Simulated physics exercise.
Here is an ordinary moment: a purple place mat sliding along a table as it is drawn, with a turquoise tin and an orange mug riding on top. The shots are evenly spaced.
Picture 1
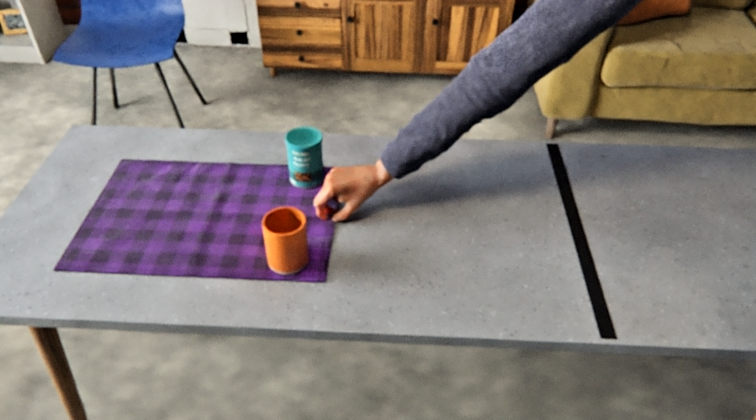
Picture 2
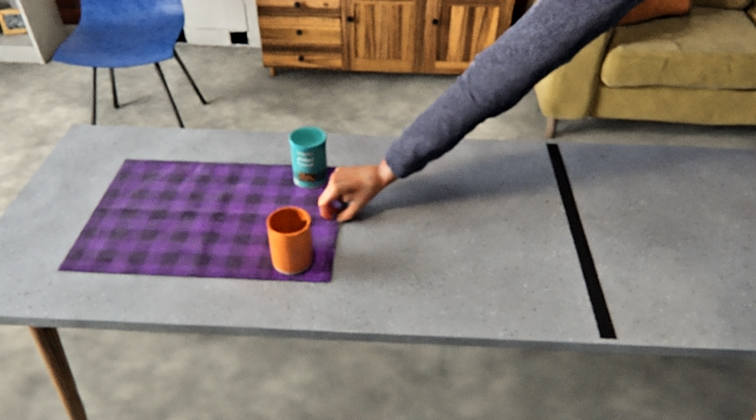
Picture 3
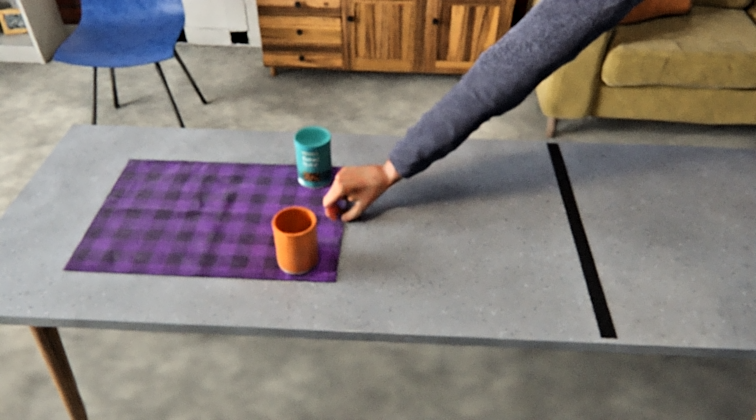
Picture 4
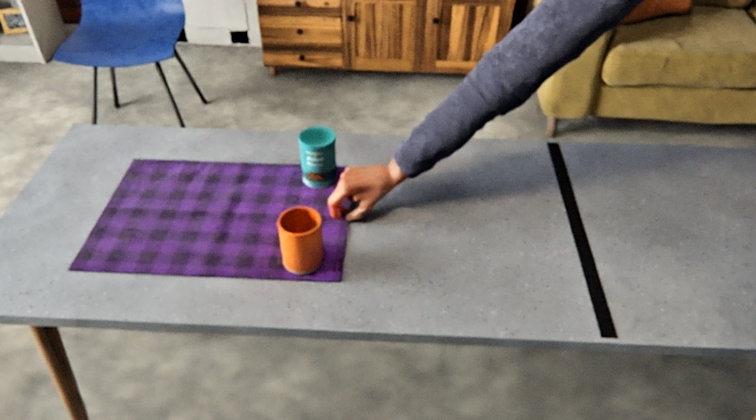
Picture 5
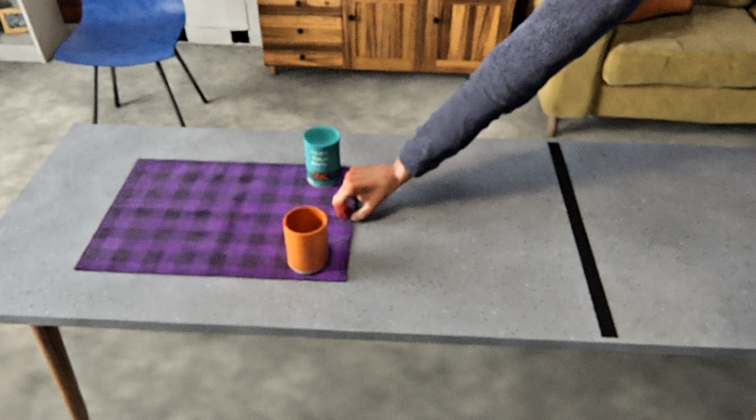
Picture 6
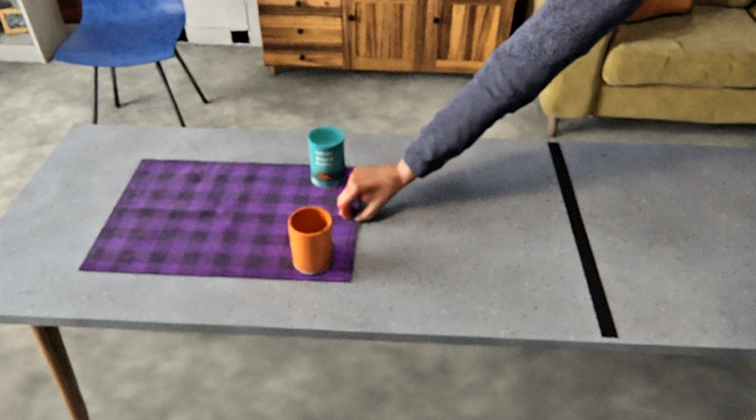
A hand slowly pulls a purple checked place mat rightward, carrying a turquoise tin and orange mug.
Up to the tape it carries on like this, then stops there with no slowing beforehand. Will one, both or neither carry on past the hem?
Result: The turquoise tin stays, the orange mug stays.
Then, 2.40 s past the final frame, hem at the tape; turquoise tin on the cloth near (530, 165); orange mug on the cloth near (549, 251).
Then, 2.51 s past the final frame, hem at the tape; turquoise tin on the cloth near (534, 165); orange mug on the cloth near (554, 251).
When it is over, hem at the tape; turquoise tin on the cloth near (534, 165); orange mug on the cloth near (554, 251). The turquoise tin keeps its seat and the orange mug stays on the cloth.
